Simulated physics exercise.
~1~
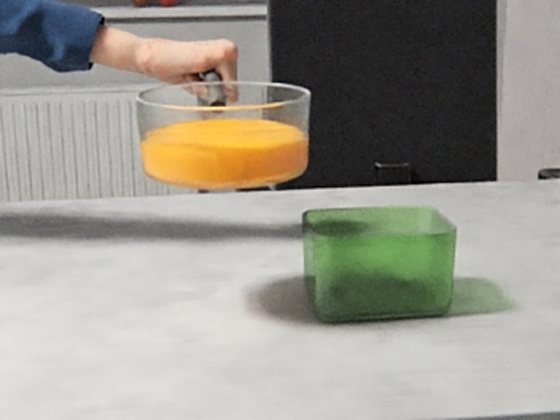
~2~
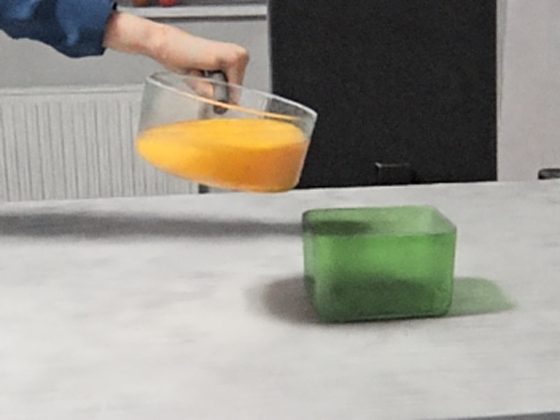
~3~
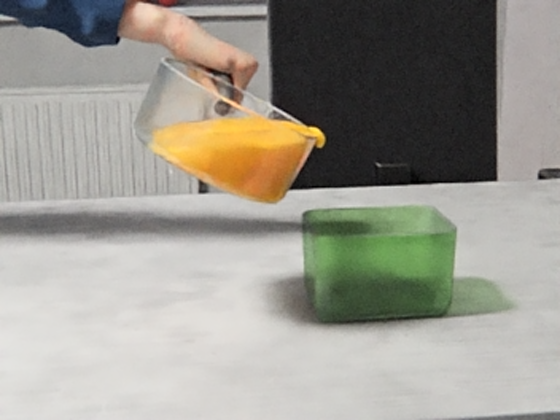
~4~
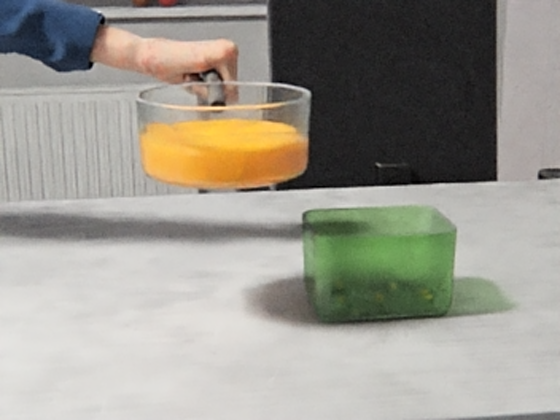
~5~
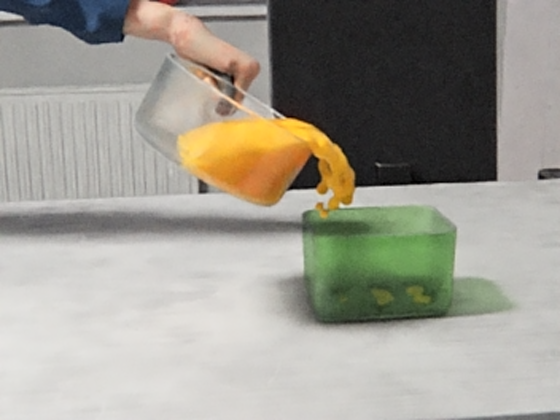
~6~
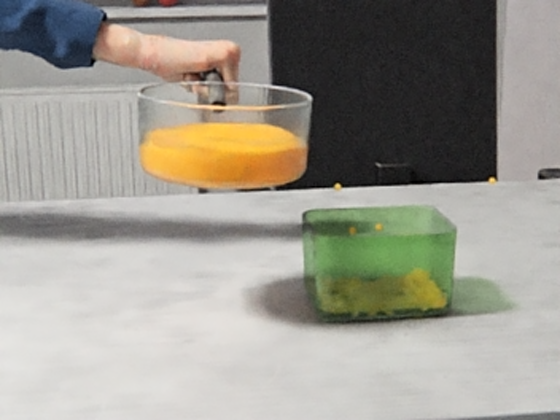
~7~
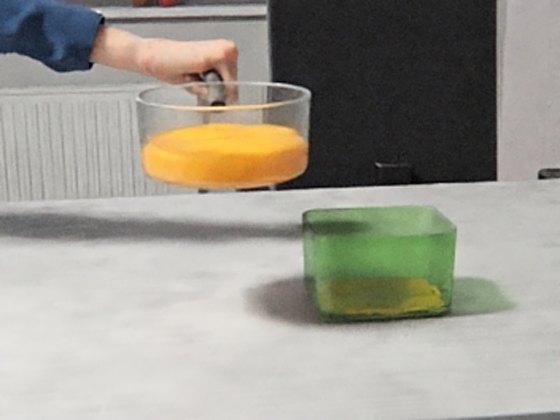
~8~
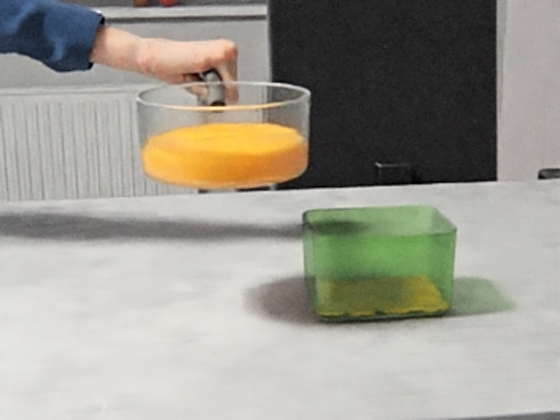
Above a table, a hand tips a glass pan twice, pouring orange liquid into a green container.
